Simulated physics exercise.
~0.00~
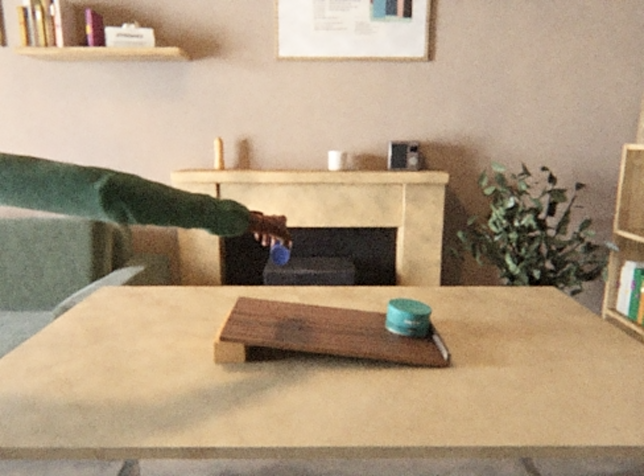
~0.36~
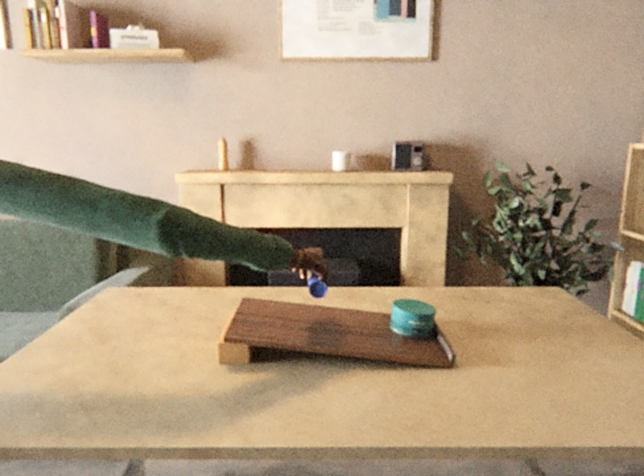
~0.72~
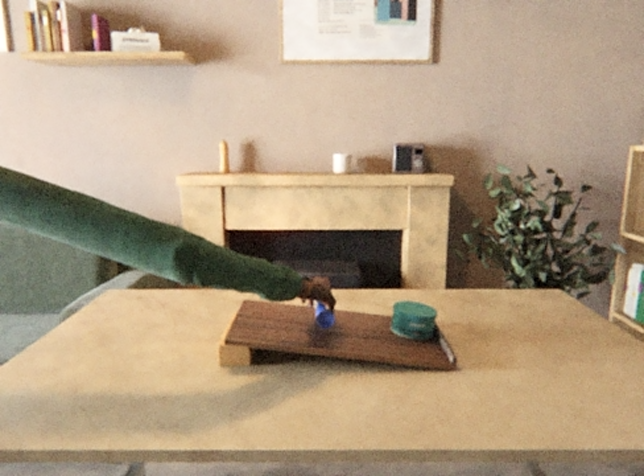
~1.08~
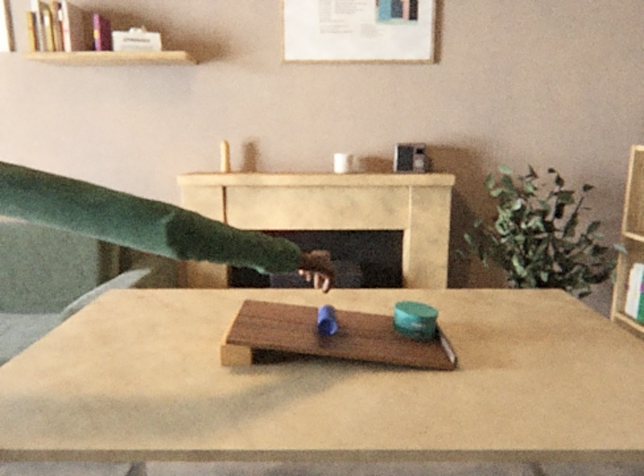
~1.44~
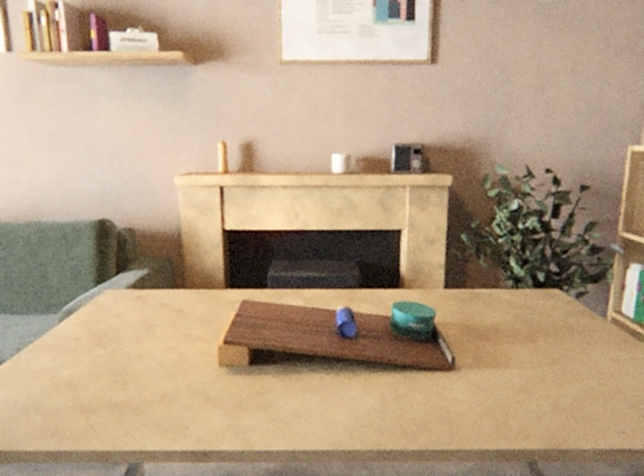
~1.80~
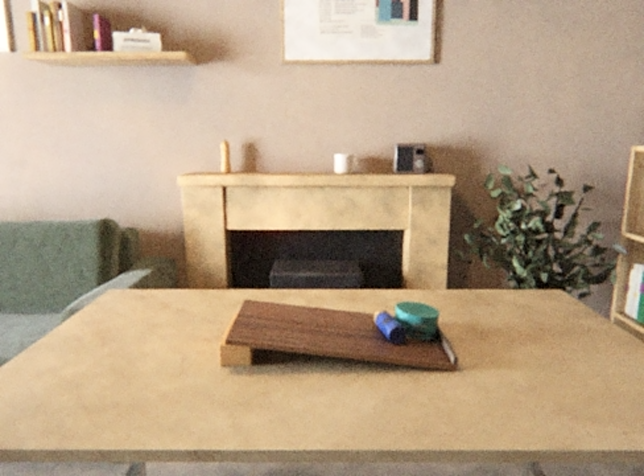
In the video, a hand lowers a small blue shaker on its side onto a propped-up wooden board on a table and lets go. The shaker rolls down the slope to the right and ends resting beside the turquoise tub, which stays in place.
